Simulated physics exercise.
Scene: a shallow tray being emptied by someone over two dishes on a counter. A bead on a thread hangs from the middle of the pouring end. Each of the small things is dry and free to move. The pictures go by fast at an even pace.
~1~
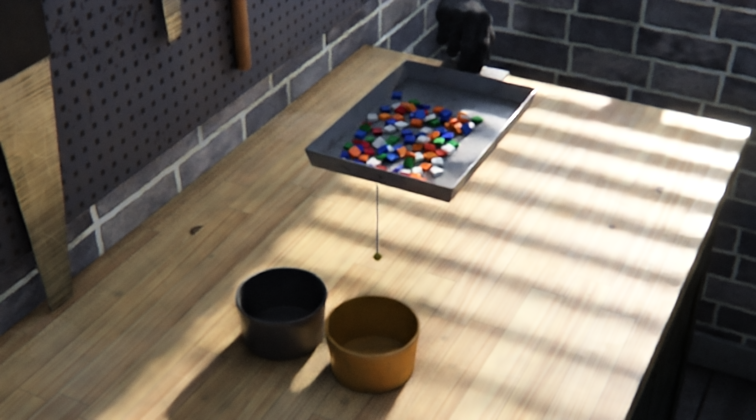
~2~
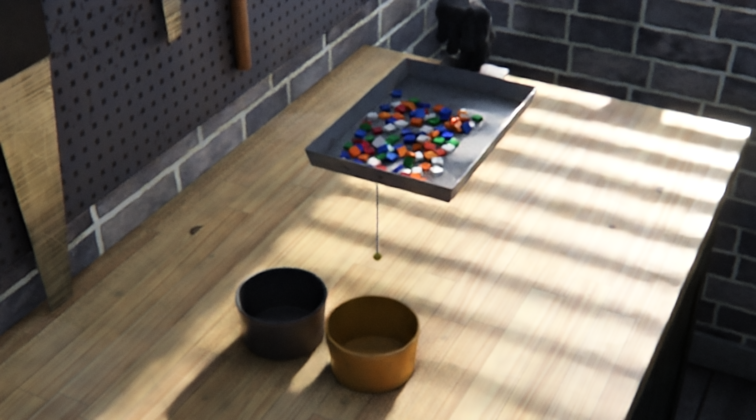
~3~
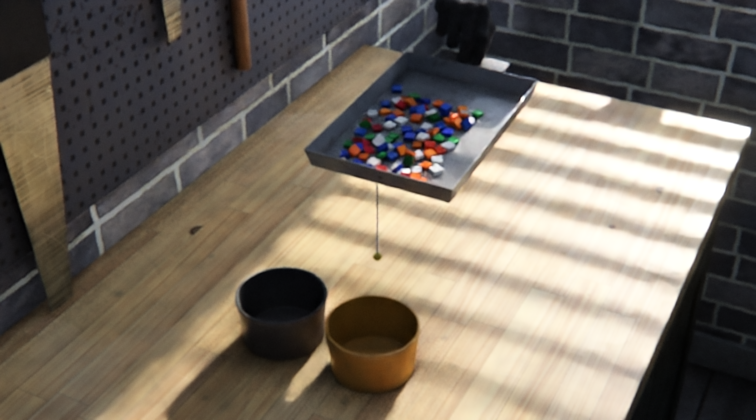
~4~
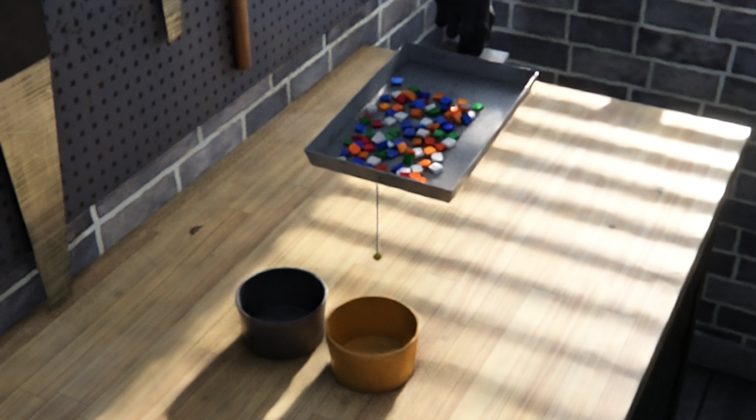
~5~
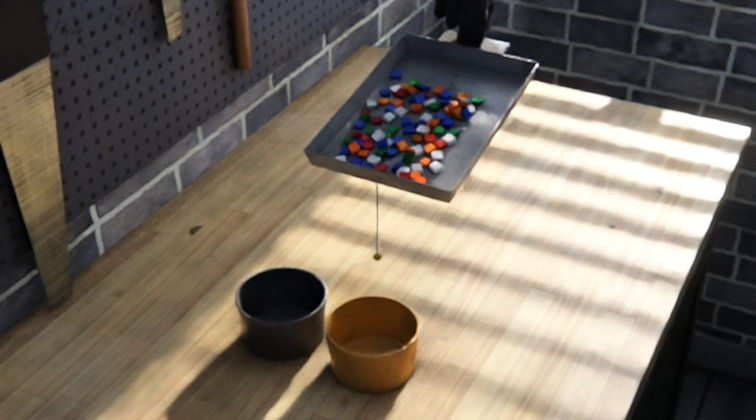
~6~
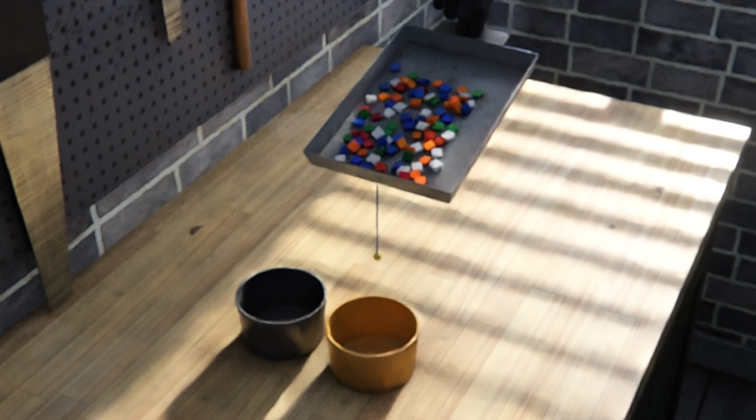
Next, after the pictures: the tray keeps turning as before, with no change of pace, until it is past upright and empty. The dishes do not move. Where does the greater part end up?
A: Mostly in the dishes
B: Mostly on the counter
Mostly on the counter.
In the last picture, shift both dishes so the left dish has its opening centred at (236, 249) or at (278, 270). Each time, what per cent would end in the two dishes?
About 40 per cent, then about 70 per cent.
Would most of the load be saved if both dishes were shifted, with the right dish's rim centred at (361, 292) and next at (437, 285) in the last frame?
Try 1: The greater share; try 2: A lesser share.
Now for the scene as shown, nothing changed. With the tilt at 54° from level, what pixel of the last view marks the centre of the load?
Near (387, 147).
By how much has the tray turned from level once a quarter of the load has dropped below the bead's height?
100 degrees.
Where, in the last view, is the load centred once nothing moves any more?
Close to (364, 328), more or less.
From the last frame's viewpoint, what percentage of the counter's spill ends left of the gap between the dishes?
10 per cent, roughly.
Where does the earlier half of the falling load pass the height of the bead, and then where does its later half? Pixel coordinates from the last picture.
Points: About (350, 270), then about (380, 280).
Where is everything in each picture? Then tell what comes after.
In the first picture, corners of the pouring end near (311, 148) and (450, 185), level; middle of the load near (409, 140), mosaic tiles; left dish near (259, 336); right dish near (351, 369); bead on its thread near (377, 256).
In the second picture, corners of the pouring end near (311, 148) and (450, 185), level; middle of the load near (409, 139).
In the third picture, corners of the pouring end near (311, 148) and (450, 186), tipped barely, level across its low end; middle of the load near (409, 137).
In the fourth picture, corners of the pouring end near (310, 148) and (449, 186), tipped a little, level across its low end; middle of the load near (409, 133).
In the fifth picture, corners of the pouring end near (310, 149) and (449, 187), tipped a little, level across its low end; middle of the load near (409, 130).
In the sixth picture, corners of the pouring end near (309, 149) and (448, 189), tipped a little, level across its low end; middle of the load near (409, 126); left dish near (259, 336); right dish near (351, 369).
Shortly afterwards, tray tipped steeply; the whole lot on the tray.
Next, tray tipped right over; the bulk on the tray; only a few in the right dish; only a few in the left dish; a little outside both; a little in the air.
Some moments later, tray tipped past a quarter turn; a little in the right dish; a little in the left dish; the bulk outside both.
In the end, tray tipped past a quarter turn; a little in the right dish; a little in the left dish; the bulk outside both.
